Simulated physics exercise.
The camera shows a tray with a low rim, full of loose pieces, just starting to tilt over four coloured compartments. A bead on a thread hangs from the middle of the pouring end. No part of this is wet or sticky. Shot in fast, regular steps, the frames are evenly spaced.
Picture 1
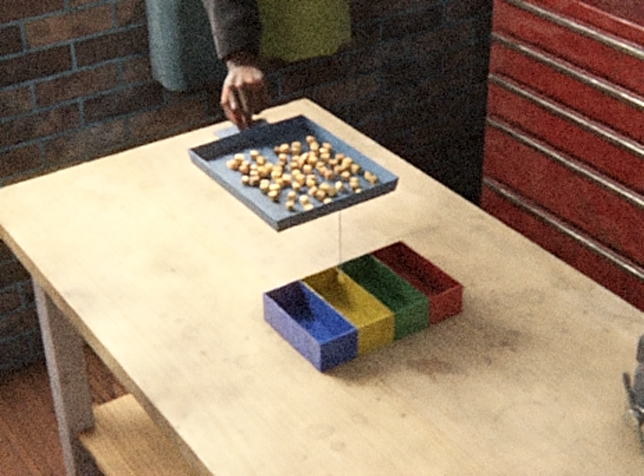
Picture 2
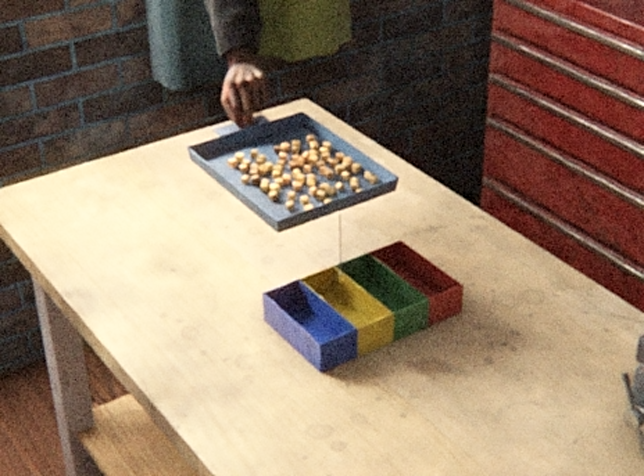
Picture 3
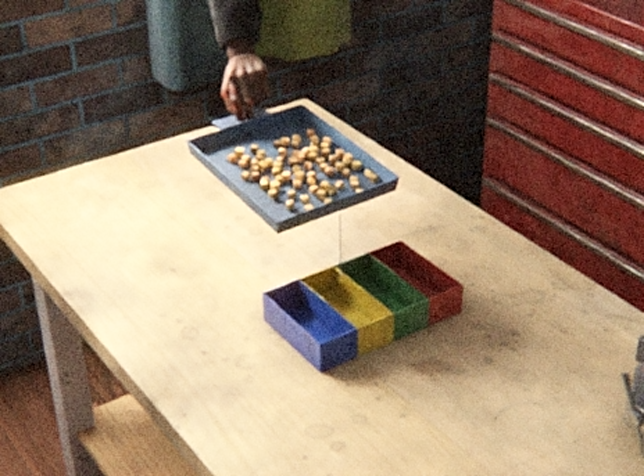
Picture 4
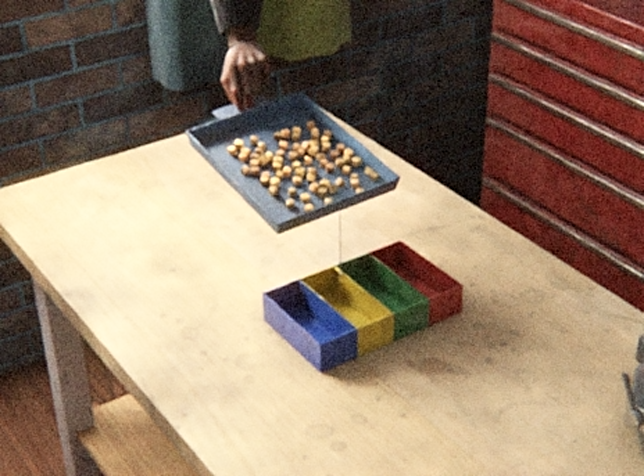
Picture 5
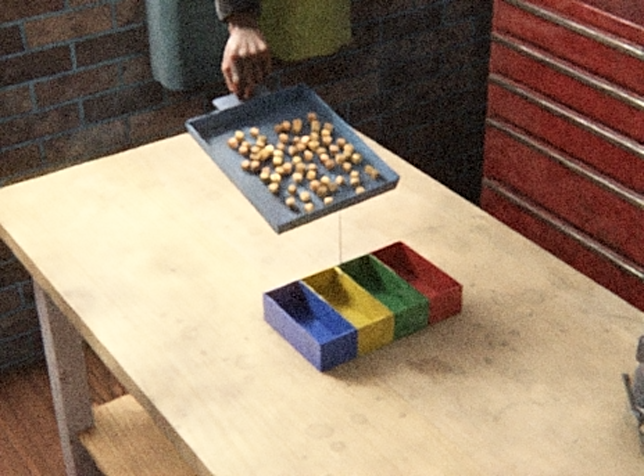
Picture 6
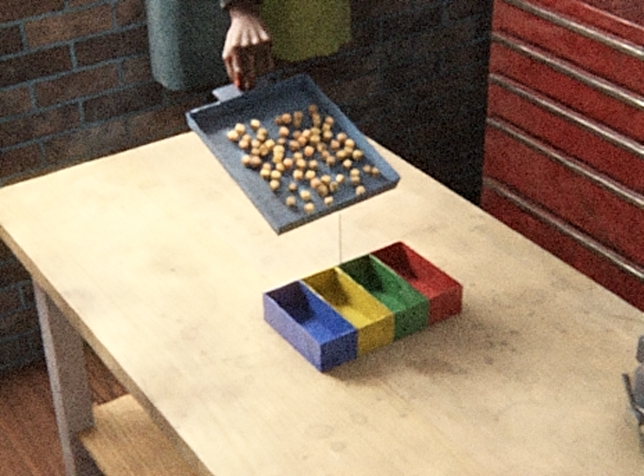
A shallow blue-grey tray scattered with small wooden pieces sits nearly level above a row of blue, yellow, green and red compartments, a hand at its far edge. The hand then gradually raises that far side, tilting the tray toward its near left corner, while the compartments stay still.
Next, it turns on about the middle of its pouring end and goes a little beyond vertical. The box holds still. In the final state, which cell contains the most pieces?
The blue one contains the most.
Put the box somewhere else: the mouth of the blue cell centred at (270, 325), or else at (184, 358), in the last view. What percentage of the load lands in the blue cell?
Roughly 10% first, roughly 0% second.
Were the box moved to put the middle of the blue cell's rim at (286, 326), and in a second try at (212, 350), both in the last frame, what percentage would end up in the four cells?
First case around 90 %, second case around 60 %.
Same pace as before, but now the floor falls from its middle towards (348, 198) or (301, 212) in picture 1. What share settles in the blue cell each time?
About 0 and 40 percent.
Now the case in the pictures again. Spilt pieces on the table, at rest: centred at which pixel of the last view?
(301, 389), about.
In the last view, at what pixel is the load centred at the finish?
Somewhere around (338, 342) in the last picture.
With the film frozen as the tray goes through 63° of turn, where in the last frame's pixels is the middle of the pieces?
The load's middle is around (325, 194).
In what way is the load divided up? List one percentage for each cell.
So the blue cell ends up with 40 % of the load, the yellow cell with 20 %, the green cell with 10 %, and the red cell with 0 %.
Just after the last frame, tray tipped steeply; almost all on the tray; just a few falling or outside the box.
A moment on, tray tipped past a quarter turn; the larger part on the tray; just a few in the blue cell; about a tenth falling or outside the box.
Further on, tray tipped past a quarter turn; roughly a third in the blue cell; roughly a quarter in the yellow cell; about a tenth in the green cell; roughly a quarter falling or outside the box.
When it is over, tray tipped past a quarter turn; roughly a third in the blue cell; roughly a quarter in the yellow cell; about a tenth in the green cell; not one in the red cell; roughly a quarter outside the box.
